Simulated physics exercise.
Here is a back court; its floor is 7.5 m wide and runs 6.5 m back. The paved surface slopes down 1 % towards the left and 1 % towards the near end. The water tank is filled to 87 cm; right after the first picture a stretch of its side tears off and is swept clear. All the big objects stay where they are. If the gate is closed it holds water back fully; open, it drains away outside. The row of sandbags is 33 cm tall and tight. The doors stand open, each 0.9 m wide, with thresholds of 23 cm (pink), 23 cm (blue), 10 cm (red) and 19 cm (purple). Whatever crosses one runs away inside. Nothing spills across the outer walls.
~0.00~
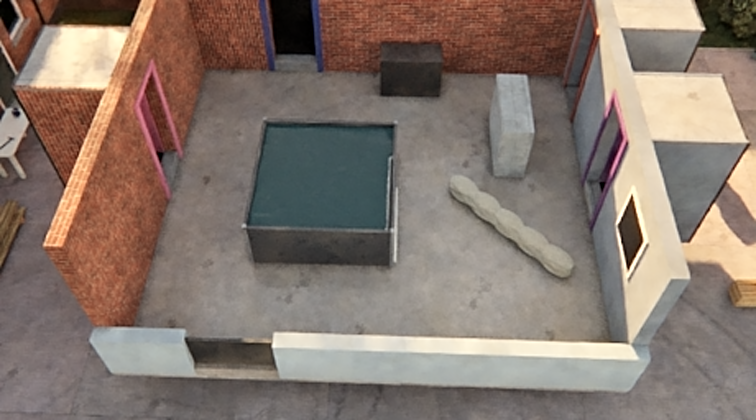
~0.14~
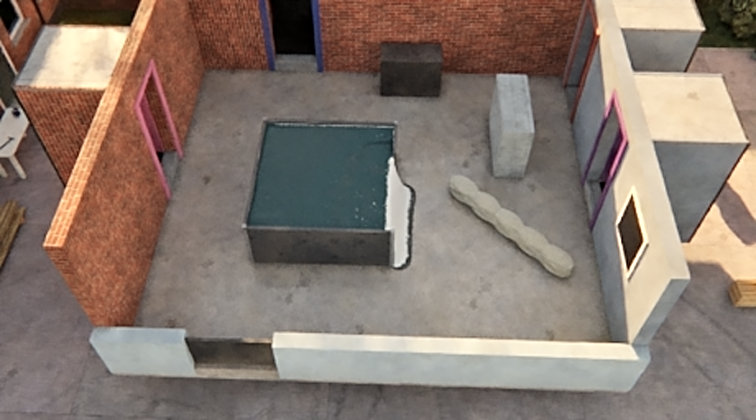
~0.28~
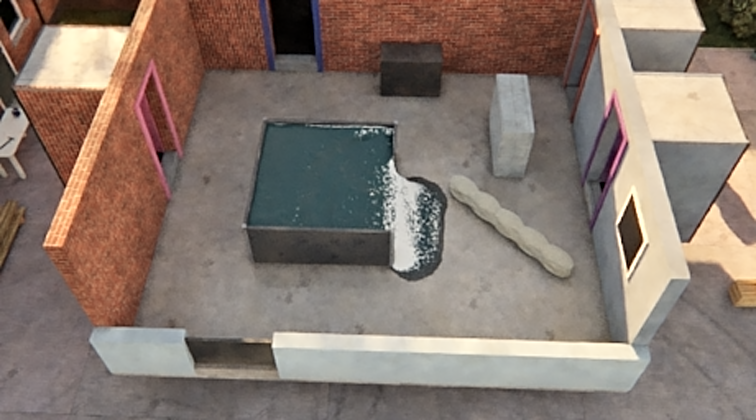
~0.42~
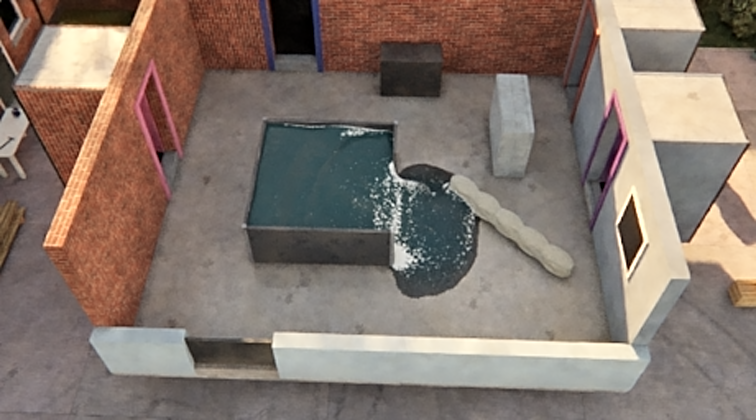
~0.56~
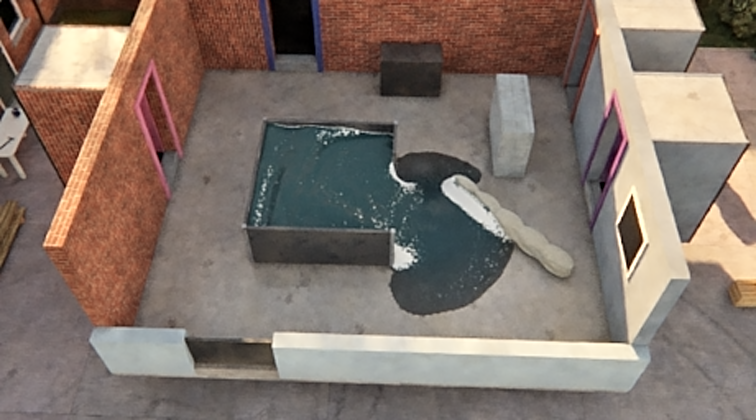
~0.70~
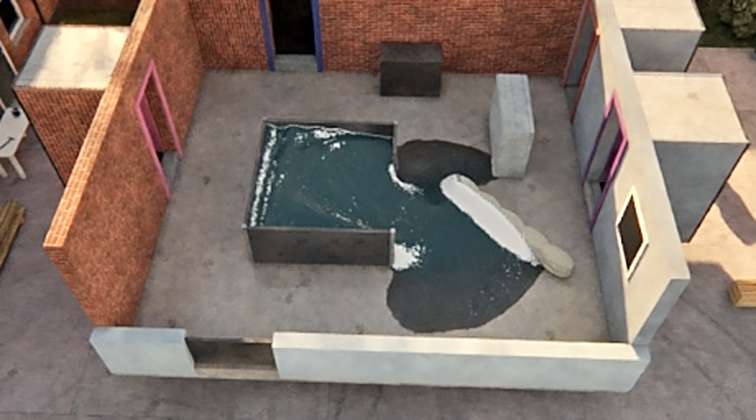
The clip opens on a walled court with a square tank of still, dark water. The tank's right side gives way, and white, foaming water pours onto the paved floor, spreading into a dark pool that reaches the pale, lumpy roll and runs around it while ripples and foam streak the tank.
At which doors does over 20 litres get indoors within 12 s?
Within that time: At the pink door it does not reach the limit; at the blue door it keeps below the limit; at the red door it passes the limit; at the purple door it does not reach the limit.
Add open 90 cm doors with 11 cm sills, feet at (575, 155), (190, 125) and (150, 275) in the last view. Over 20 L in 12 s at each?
In turn: Under, over, over.
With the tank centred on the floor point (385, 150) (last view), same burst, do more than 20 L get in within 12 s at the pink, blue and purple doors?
Against that limit: Pink under, blue under, purple above.
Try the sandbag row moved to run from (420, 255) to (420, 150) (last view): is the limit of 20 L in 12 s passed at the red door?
Against that limit: Red below.
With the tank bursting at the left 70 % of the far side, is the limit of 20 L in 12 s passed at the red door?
Against that limit: Red above.
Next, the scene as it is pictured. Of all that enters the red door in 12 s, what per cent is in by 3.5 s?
Some 0 per cent by then.
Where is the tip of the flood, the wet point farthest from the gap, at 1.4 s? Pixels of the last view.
At about (606, 366).
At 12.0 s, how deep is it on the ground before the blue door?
Some 11.5 cm.
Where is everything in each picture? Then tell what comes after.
In the first picture, still water, 87 cm deep, in the water tank at (325, 175).
In the second picture, the front is at (403, 265), 0.9 m from the gap at (392, 212); 0.4 m2 of floor is under water; 87 cm left at the back of the water tank.
In the third picture, the front is at (421, 274), 1.1 m from the gap at (391, 214); 1.5 m2 of floor is under water; 87 cm left at the back of the water tank.
In the fourth picture, the front is at (450, 284), 1.6 m from the gap at (391, 216); 3.0 m2 of floor is under water; 87 cm left at the back of the water tank.
In the fifth picture, water pours out at (391, 216) and has run 2.1 m, to (509, 247); typically 10 cm deep outside, 84 cm at the water tank's back.
In the sixth picture, water pours out at (391, 216) and has run 2.6 m, to (539, 265); typically 7 cm deep outside, 76 cm at the water tank's back.
After 1.4 s water covers 30 % of the floor and is deepest (70 cm) near (606, 366); pink door not reached, blue door not reached, red door not reached, purple door not reached.
After 2.2 s water covers 40 % of the floor and is deepest (66 cm) near (566, 333); pink door not reached, blue door not reached, red door not reached, purple door 9 cm at the sill, 0 L in.
After 3.5 s water covers 55 % of the floor and is deepest (42 cm) near (559, 364); pink door not reached, blue door not reached, red door 4 cm at the sill, 0 L in, purple door 12 cm at the sill, 1 L in.
After 7.0 s water covers 95 % of the floor and is deepest (28 cm) near (128, 351); pink door 7 cm at the sill, 0 L in, blue door 5 cm at the sill, 0 L in, red door 11 cm at the sill, 51 L in, purple door 4 cm at the sill, 2 L in.
After 12.0 s water covers 95 % of the floor and is deepest (20 cm) near (170, 197); pink door 19 cm at the sill, 0 L in, blue door 11 cm at the sill, 0 L in, red door 6 cm at the sill, 53 L in, purple door 6 cm at the sill, 2 L in.
